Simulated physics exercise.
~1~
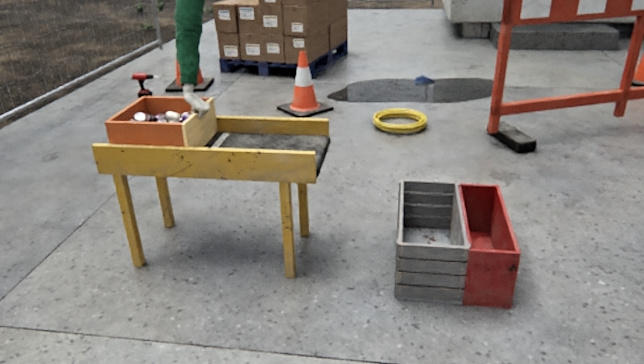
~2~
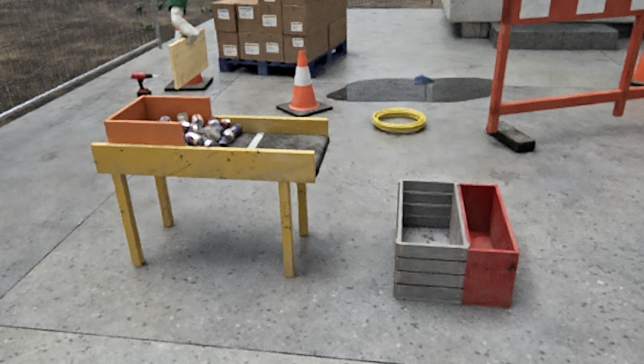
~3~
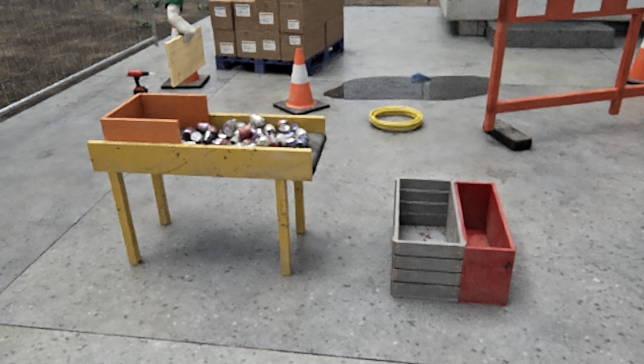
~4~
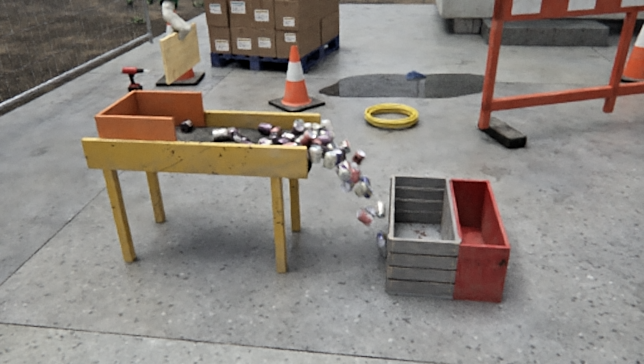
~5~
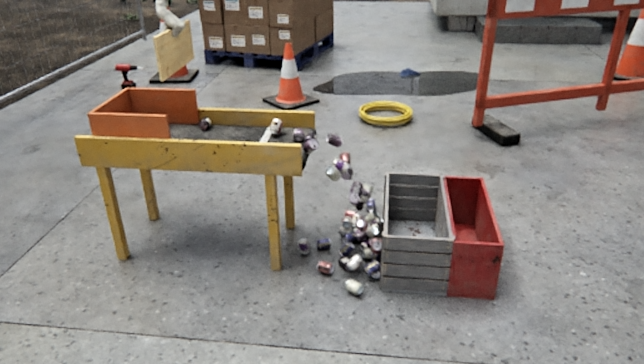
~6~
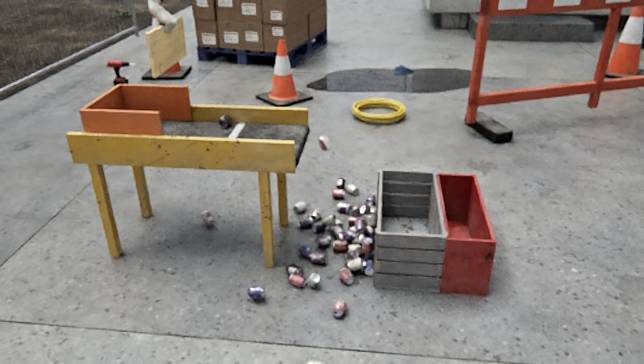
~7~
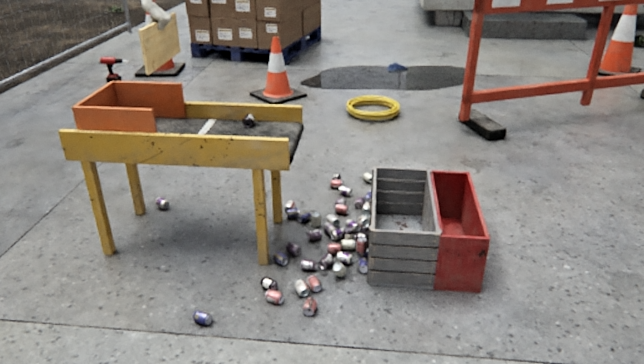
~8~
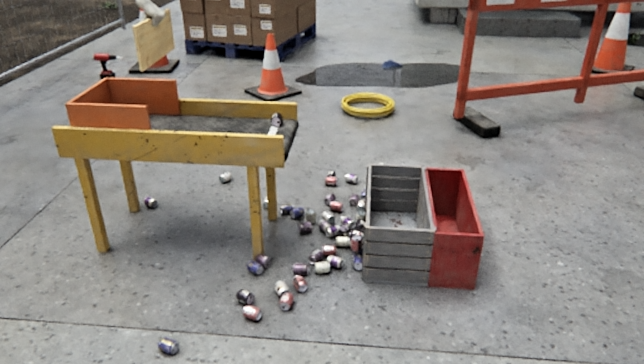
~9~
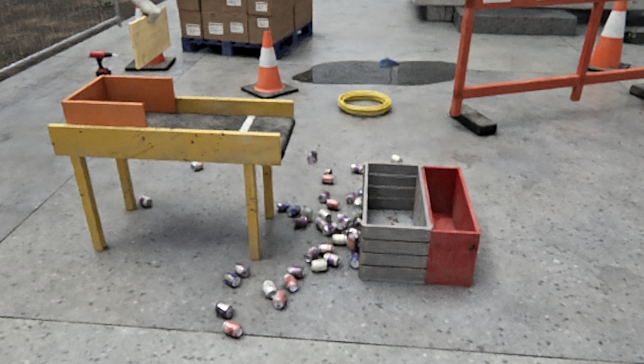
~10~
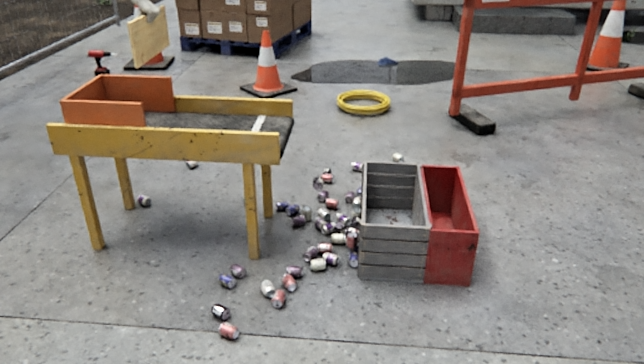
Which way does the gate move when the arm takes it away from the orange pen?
The gate moves up, lifted clear of the pen by the arm.
